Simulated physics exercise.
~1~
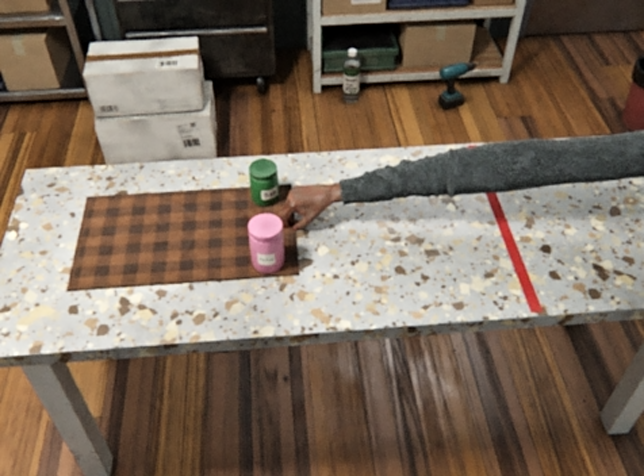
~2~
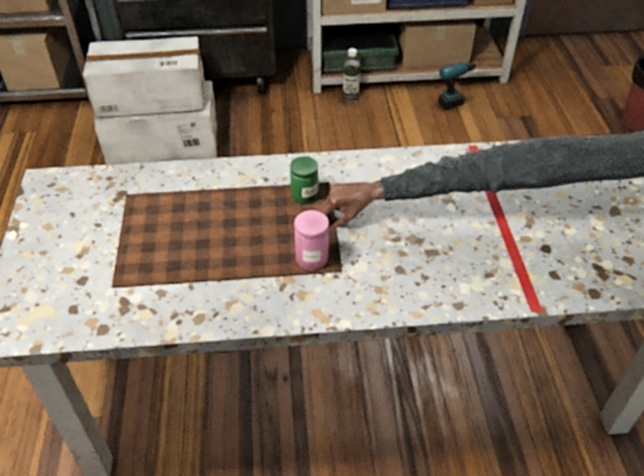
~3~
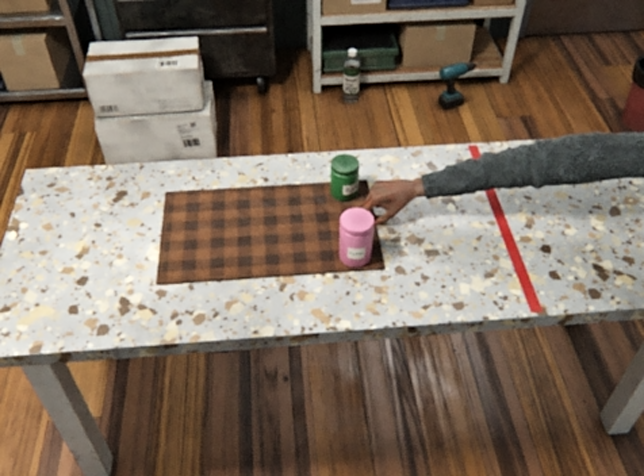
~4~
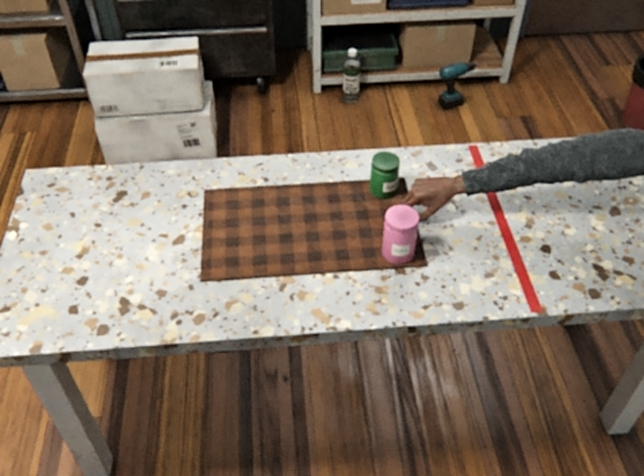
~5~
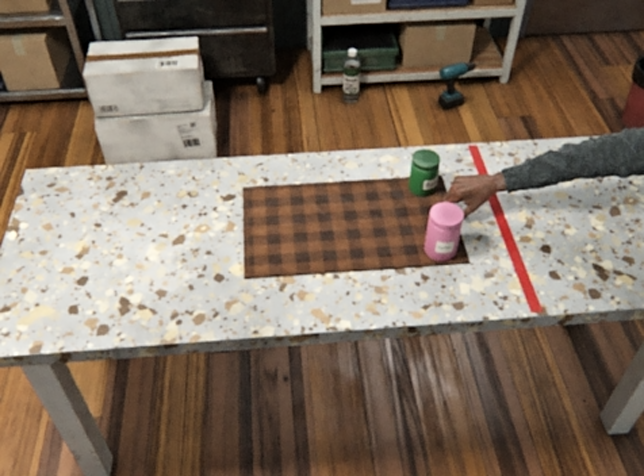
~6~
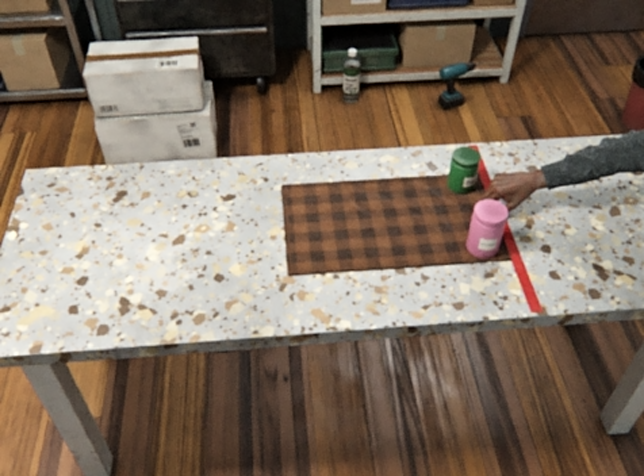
On a speckled table, a hand pulling a brown checked place mat rightward to red tape, pink and green jars staying upright aboard.
